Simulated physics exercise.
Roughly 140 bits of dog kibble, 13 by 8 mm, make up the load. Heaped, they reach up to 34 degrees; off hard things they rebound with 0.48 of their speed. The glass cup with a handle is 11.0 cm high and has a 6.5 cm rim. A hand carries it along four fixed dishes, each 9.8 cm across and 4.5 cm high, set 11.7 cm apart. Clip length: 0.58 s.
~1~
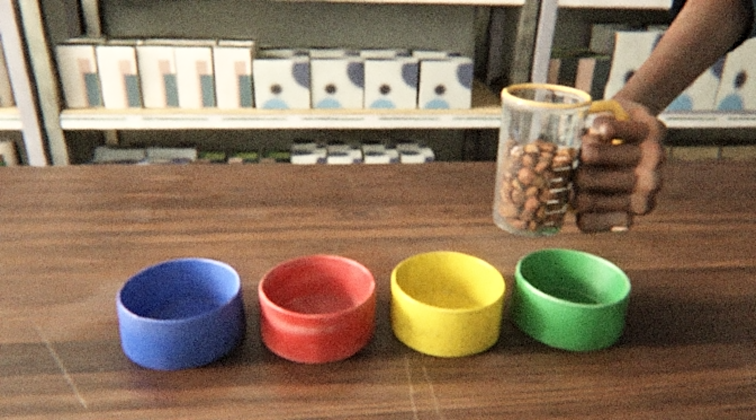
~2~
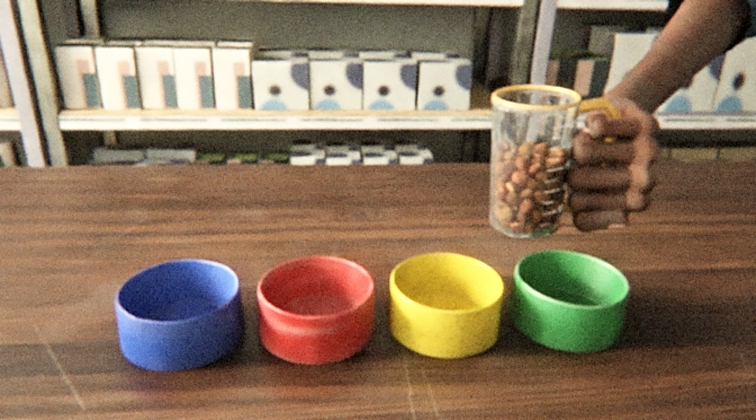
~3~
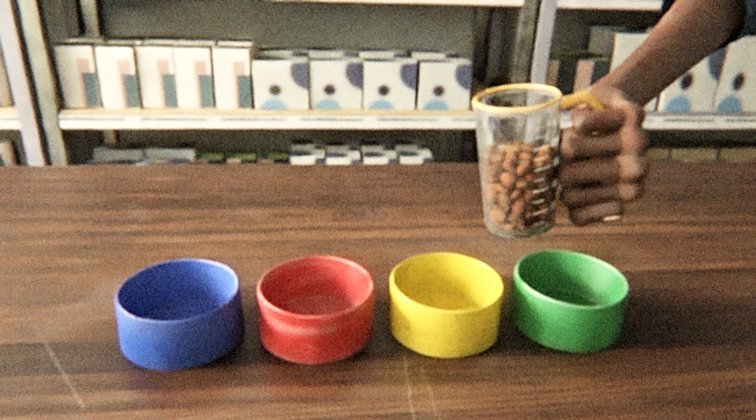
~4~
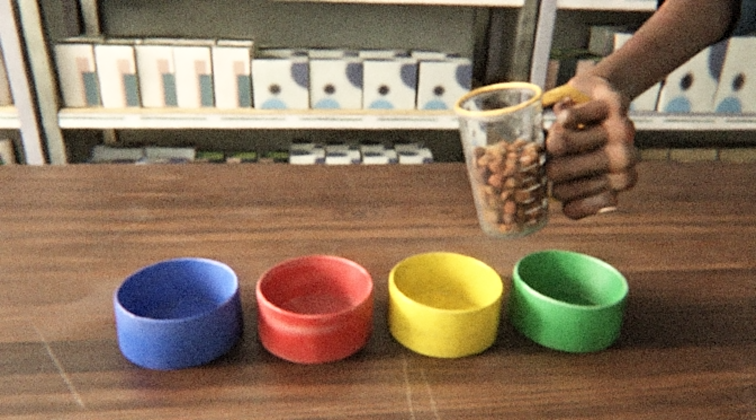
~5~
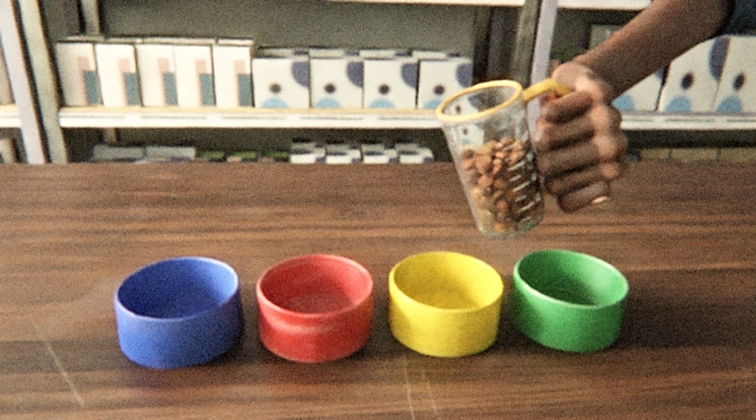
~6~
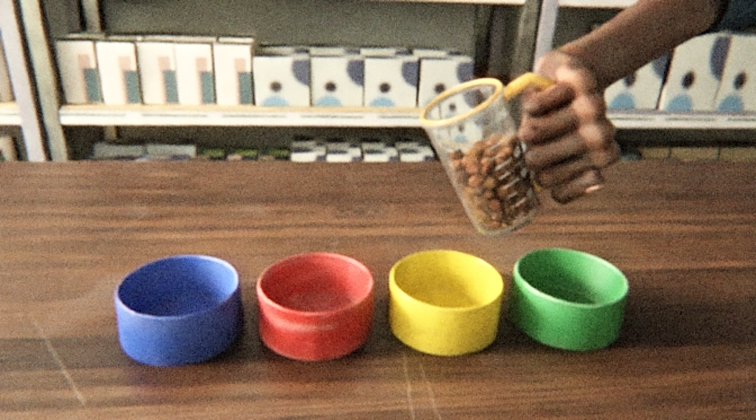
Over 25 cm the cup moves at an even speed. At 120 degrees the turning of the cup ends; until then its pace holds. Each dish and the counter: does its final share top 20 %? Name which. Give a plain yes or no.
Red - no, blue - yes, green - no, yellow - no, counter - no.
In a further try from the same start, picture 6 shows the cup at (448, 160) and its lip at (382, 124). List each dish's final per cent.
Red: 0 / blue: 100 / green: 0 / yellow: 0.
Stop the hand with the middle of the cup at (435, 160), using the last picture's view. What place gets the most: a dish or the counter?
Red.
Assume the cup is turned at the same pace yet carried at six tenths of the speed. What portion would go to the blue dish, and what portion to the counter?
Shares: Blue 0, counter 0.
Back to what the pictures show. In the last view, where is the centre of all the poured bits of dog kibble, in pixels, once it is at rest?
I'd say roughly (177, 312).
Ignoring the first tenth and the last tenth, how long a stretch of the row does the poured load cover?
The stretch is around 6 cm long.
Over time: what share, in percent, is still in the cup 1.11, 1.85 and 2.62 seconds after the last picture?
At the three moments: 100, 65 and 0 percent.
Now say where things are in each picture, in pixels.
Cup at (537, 161), tilt 0 degrees, lip at (507, 96), moved 0.0 cm; middle of the pieces at (535, 181); green dish at (573, 276); yellow dish at (448, 280); red dish at (318, 284); blue dish at (181, 288), in the first picture.
Cup at (530, 162), tilt 3 degrees, lip at (496, 99), moved 0.5 cm; middle of the pieces at (529, 182), in the second picture.
Cup at (518, 162), tilt 9 degrees, lip at (477, 104), moved 1.5 cm; middle of the pieces at (521, 182), in the third picture.
Cup at (507, 162), tilt 15 degrees, lip at (458, 109), moved 2.5 cm; middle of the pieces at (511, 181), in the fourth picture.
Cup at (496, 162), tilt 21 degrees, lip at (440, 115), moved 3.4 cm; middle of the pieces at (503, 180), in the fifth picture.
Cup at (484, 160), tilt 27 degrees, lip at (423, 120), moved 4.4 cm; middle of the pieces at (494, 177); green dish at (571, 276); yellow dish at (447, 278); red dish at (316, 282); blue dish at (179, 285), in the sixth picture.
Then, 1.11 s after the last picture, tilt 85 degrees; cup holds 100 %.
Then, 1.85 s after the last picture, tilt 120 degrees; cup holds 65 %, blue 20 %.
Then, 2.62 s after the last picture, tilt 120 degrees; cup holds 0 %, blue 95 %.
In the end, red 0 %, blue 95 %, green 0 %, yellow 0 %, counter 5 %.
